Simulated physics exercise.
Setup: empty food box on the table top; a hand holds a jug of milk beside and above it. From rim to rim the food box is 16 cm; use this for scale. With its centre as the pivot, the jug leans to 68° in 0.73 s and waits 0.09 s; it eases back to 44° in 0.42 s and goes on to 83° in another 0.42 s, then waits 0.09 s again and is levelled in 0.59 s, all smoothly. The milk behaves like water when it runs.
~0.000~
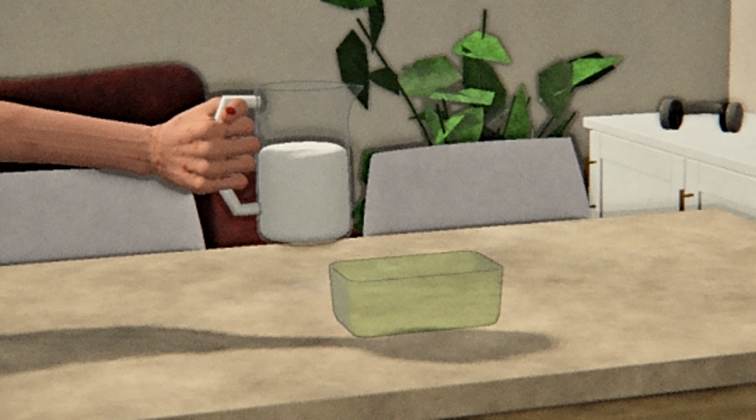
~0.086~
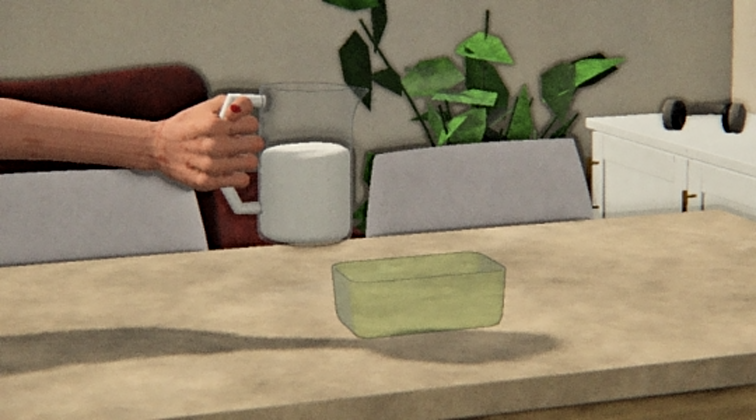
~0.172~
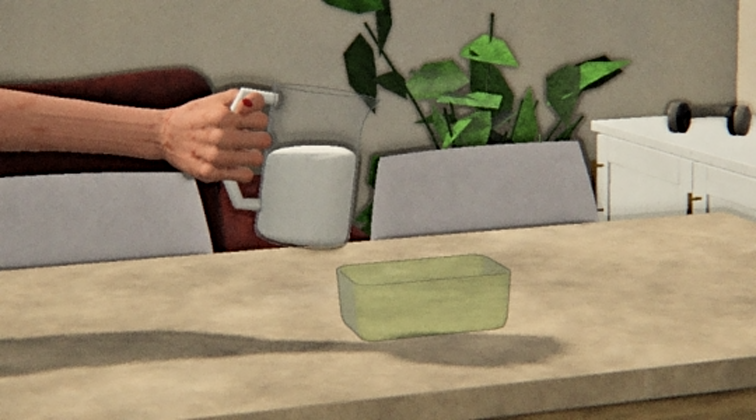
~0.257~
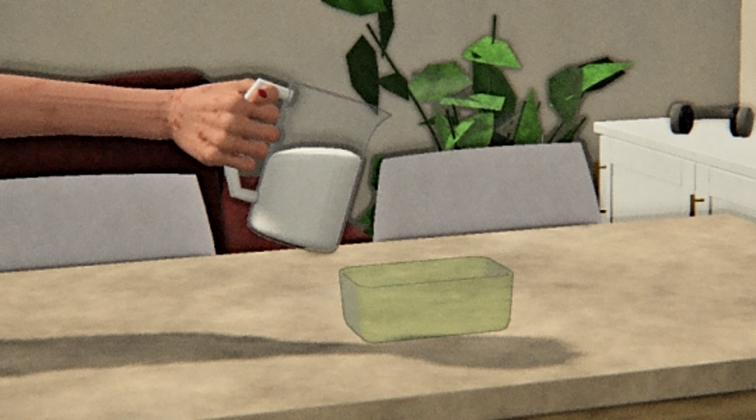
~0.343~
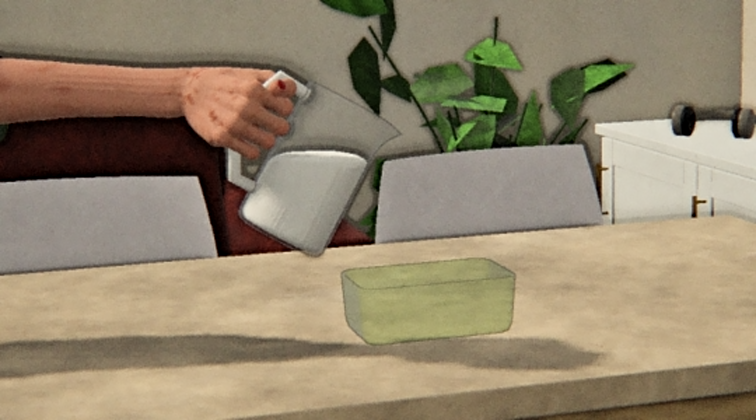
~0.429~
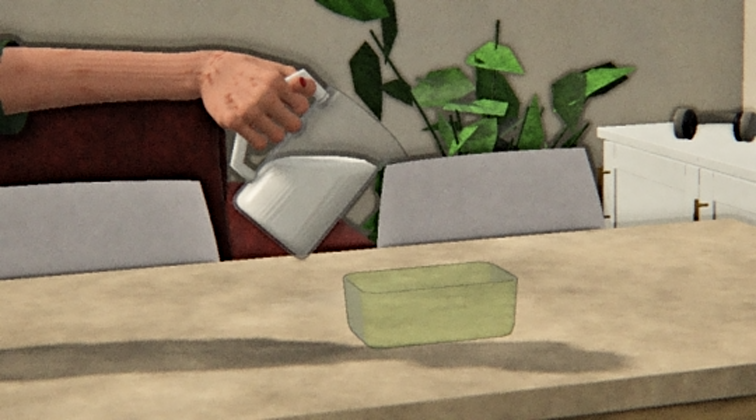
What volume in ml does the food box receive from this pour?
About 295 ml.
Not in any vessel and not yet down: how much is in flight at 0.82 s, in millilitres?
About 40 ml.
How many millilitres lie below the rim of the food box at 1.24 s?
Estimate: Close to 110 ml.
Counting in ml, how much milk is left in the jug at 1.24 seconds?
I'd guess around 440 ml at that point.
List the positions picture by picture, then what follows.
It leans 0°; its right rim is at (362, 85); the milk meets the walls at (258, 152) and (343, 146); the food box's rim runs from (338, 275) to (490, 261), in the first picture.
It leans 2°; its right rim is at (368, 88); the milk meets the walls at (261, 153) and (346, 147), in the second picture.
It leans 9°; its right rim is at (380, 99); the milk meets the walls at (267, 157) and (352, 150), in the third picture.
It leans 19°; its right rim is at (392, 113); the milk meets the walls at (267, 162) and (357, 154), in the fourth picture.
It leans 31°; its right rim is at (402, 133); the milk meets the walls at (259, 175) and (364, 156), in the fifth picture.
It leans 43°; its right rim is at (408, 156); the milk meets the walls at (246, 184) and (373, 162), in the sixth picture.
After 0.82 s the tilt is 68° and the food box has 25 ml, the jug 500 ml, and 0 ml is on the table top.
After 1.24 s the tilt is 44° and the food box has 105 ml, the jug 440 ml, and 10 ml is on the table top.
After 1.75 s the tilt is 83° and the food box has 160 ml, the jug 335 ml, and 15 ml is on the table top.
After 2.17 s the tilt is 16° and the food box has 295 ml, the jug 245 ml, and 20 ml is on the table top.
In the end the food box has 295 ml, the jug 245 ml, and 25 ml is on the table top.
